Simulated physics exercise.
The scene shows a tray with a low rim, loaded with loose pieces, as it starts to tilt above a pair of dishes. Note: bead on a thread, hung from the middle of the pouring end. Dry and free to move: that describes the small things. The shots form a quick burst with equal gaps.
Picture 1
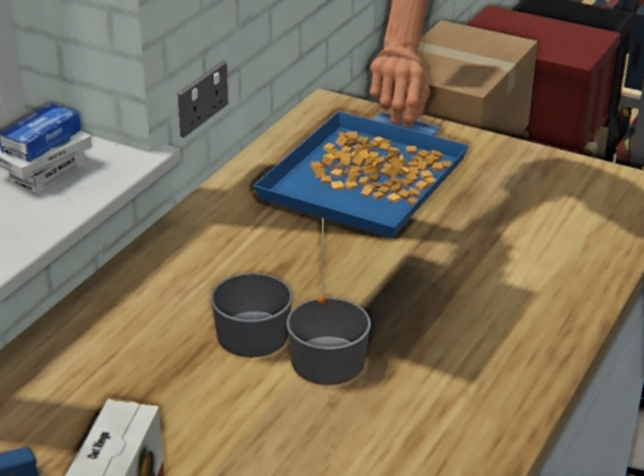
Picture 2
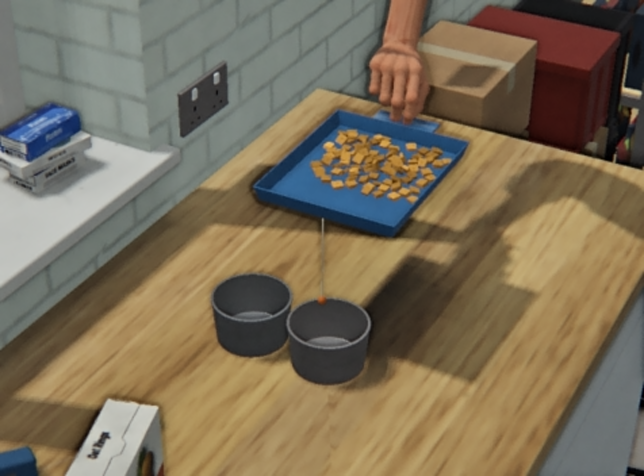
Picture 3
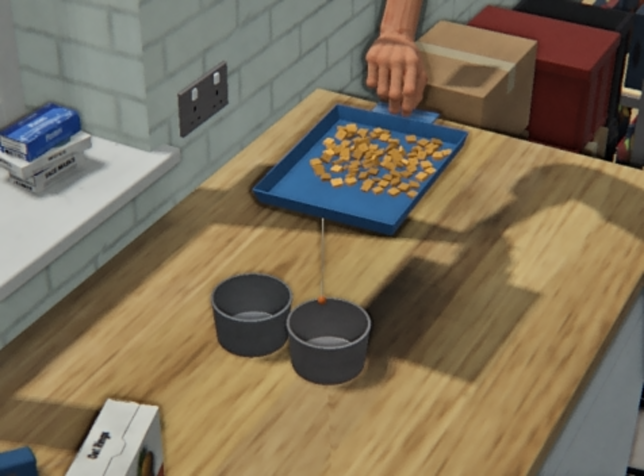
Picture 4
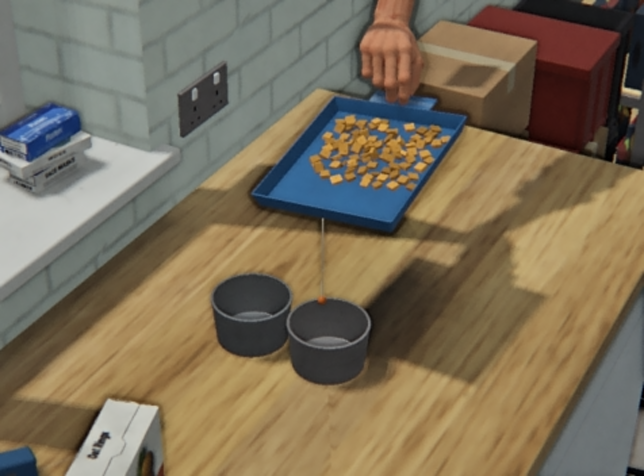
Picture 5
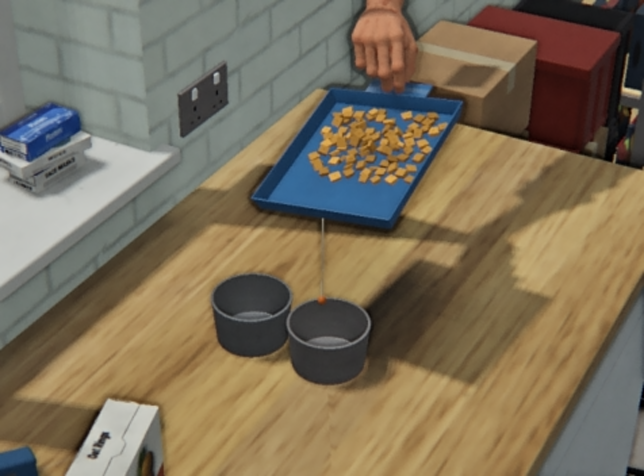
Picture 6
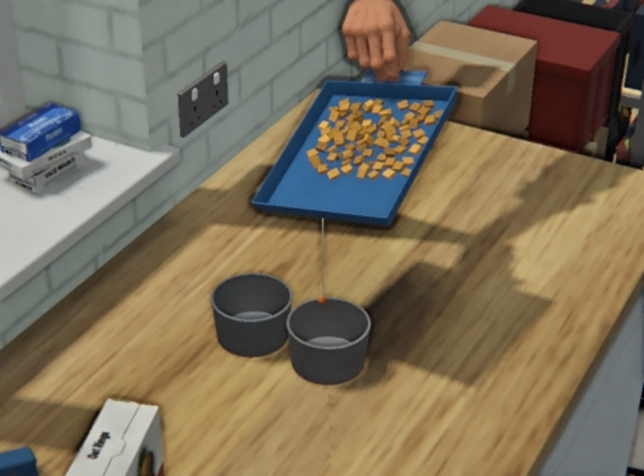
On a wooden counter, a hand gradually tilts a blue tray of cereal squares.
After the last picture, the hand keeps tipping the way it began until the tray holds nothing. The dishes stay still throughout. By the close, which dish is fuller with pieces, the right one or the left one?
The larger share will most likely go to the dish on the left.
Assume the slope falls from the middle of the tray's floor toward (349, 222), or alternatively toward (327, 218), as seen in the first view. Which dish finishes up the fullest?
The rightmost dish; the rightmost dish.
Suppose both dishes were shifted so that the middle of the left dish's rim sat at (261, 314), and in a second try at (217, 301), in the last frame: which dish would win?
Results - the dish on the left side first, the dish on the left side second.
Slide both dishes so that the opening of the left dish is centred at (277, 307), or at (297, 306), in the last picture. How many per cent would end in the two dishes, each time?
About 70% and about 30%.
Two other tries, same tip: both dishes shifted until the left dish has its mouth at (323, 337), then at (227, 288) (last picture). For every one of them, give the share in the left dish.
It comes to roughly 0 per cent in one try and roughly 40 per cent in the next.
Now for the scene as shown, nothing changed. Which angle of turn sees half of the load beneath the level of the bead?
The tilt then is about 90°.
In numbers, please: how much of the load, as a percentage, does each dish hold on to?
Left 90 per cent, right 0 per cent.
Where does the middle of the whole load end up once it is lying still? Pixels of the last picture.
Near (254, 329).
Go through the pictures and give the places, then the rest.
Corners of the pouring end (260, 185) and (392, 224), level; middle of the load (371, 163), cereal squares; left dish (231, 333); right dish (309, 361); bead on its thread (322, 300), in the first picture.
Corners of the pouring end (259, 186) and (392, 223), level; middle of the load (371, 162), in the second picture.
Corners of the pouring end (259, 188) and (391, 221), tipped barely, lowest at the left corner; middle of the load (370, 157), in the third picture.
Corners of the pouring end (258, 192) and (389, 218), tipped a little, lowest at the left corner; middle of the load (369, 150), in the fourth picture.
Corners of the pouring end (257, 196) and (387, 216), tipped clearly, lowest at the left corner; middle of the load (367, 143), in the fifth picture.
Corners of the pouring end (257, 200) and (384, 214), tipped clearly, lowest at the left corner; middle of the load (364, 136); left dish (231, 333); right dish (309, 361), in the sixth picture.
Just after the last frame, tray tipped steeply; the larger part on the tray; about a tenth in the air.
A moment on, tray tipped past a quarter turn; about a tenth on the tray; just a few in the right dish; the larger part in the left dish; about a tenth outside both; just a few in the air.
Further on, tray tipped past a quarter turn; just a few in the right dish; the larger part in the left dish; about a tenth outside both.
When it is over, tray tipped past a quarter turn; just a few in the right dish; the larger part in the left dish; about a tenth outside both.
